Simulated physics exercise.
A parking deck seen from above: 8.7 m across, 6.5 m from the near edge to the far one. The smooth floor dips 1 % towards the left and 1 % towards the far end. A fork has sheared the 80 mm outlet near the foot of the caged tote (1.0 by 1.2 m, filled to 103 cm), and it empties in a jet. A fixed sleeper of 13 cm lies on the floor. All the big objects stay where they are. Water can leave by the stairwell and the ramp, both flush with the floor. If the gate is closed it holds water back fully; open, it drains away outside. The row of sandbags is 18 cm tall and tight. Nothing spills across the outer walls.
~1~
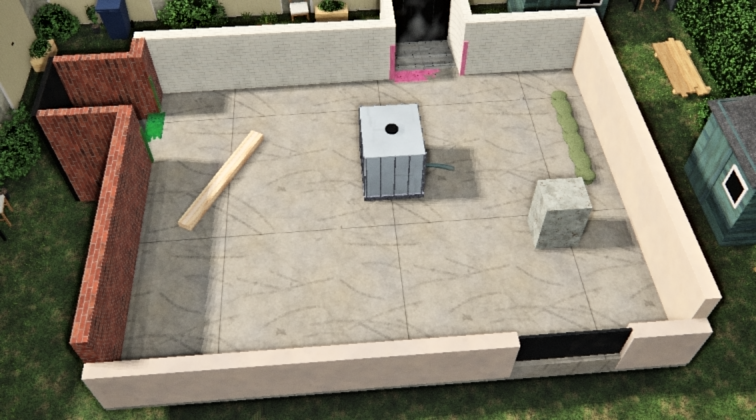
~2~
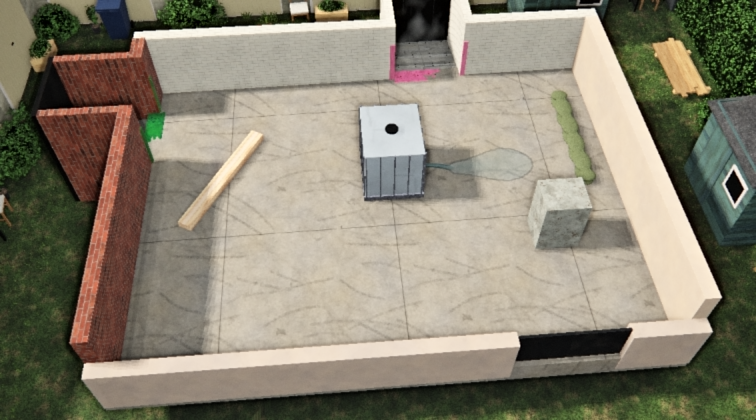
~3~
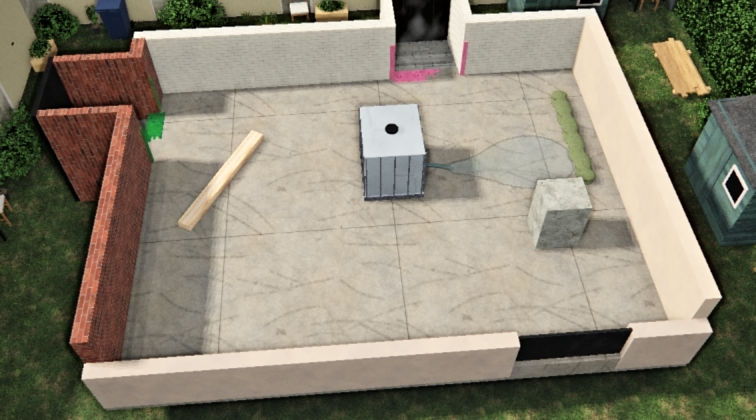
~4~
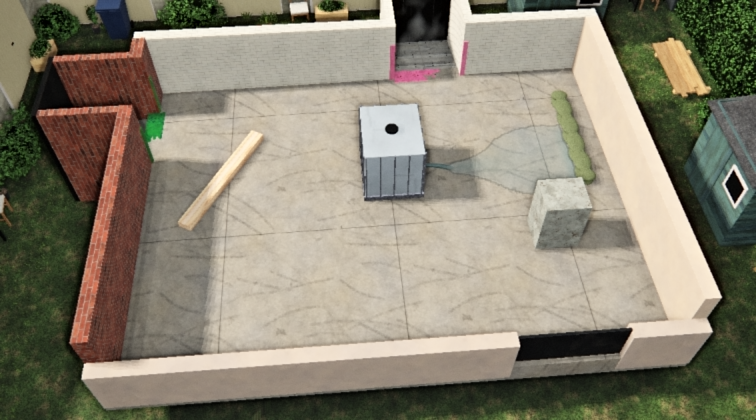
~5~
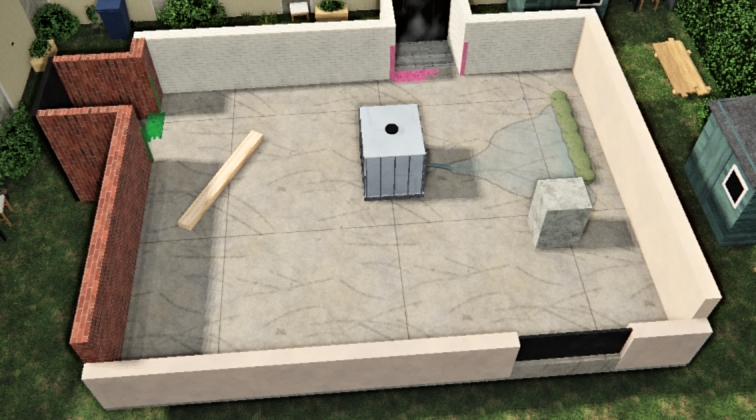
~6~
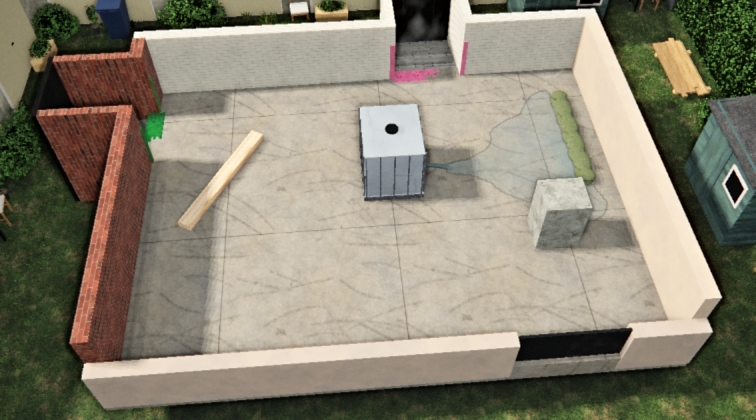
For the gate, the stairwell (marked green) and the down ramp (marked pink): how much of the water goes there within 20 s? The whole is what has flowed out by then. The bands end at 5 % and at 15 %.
The gate takes under 5 %; the stairwell (marked green) takes less than 5 %; the down ramp (marked pink) takes between 5 and 15 %.
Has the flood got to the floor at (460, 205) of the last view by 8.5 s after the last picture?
It is flooded.
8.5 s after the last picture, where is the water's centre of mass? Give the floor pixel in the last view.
Around (517, 141).
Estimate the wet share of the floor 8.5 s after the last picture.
About 25 per cent.
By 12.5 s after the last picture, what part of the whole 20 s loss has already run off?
About 60 per cent.
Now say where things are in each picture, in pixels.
The jet has just started at (433, 166); the ground is still dry, in the first picture.
From the spout at (433, 166) the water has spread over 0.8 m2; its tip is at (528, 158), and it is 1.3 cm deep on average, in the second picture.
The jet leaves at (433, 166); the sheet reaches (567, 151), 3.0 m away, and wets 1.9 m2, in the third picture.
The jet leaves at (433, 166); the sheet reaches (559, 127), 3.1 m away, and wets 2.5 m2, in the fourth picture.
The jet leaves at (433, 166); the sheet reaches (552, 106), 3.3 m away, and wets 3.0 m2, in the fifth picture.
The jet leaves at (433, 166); the sheet reaches (547, 92), 3.5 m away, and wets 3.7 m2, in the sixth picture.
Then, 1.5 s after the last picture water covers 10 % of the floor and is deepest (4 cm) near (557, 159); gone so far, the gate 0 %, the stairwell (marked green) 0 %, the down ramp (marked pink) 0 %.
Then, 4.5 s after the last picture water covers 15 % of the floor and is deepest (4 cm) near (566, 158); gone so far, the gate 0 %, the stairwell (marked green) 0 %, the down ramp (marked pink) 0 %.
Then, 8.5 s after the last picture water covers 25 % of the floor and is deepest (4 cm) near (559, 166); gone so far, the gate 0 %, the stairwell (marked green) 0 %, the down ramp (marked pink) 2 %.
Then, 12.5 s after the last picture water covers 30 % of the floor and is deepest (4 cm) near (559, 166); gone so far, the gate 0 %, the stairwell (marked green) 0 %, the down ramp (marked pink) 6 %.
Then, 16.5 s after the last picture water covers 35 % of the floor and is deepest (4 cm) near (568, 165); gone so far, the gate 0 %, the stairwell (marked green) 0 %, the down ramp (marked pink) 10 %.
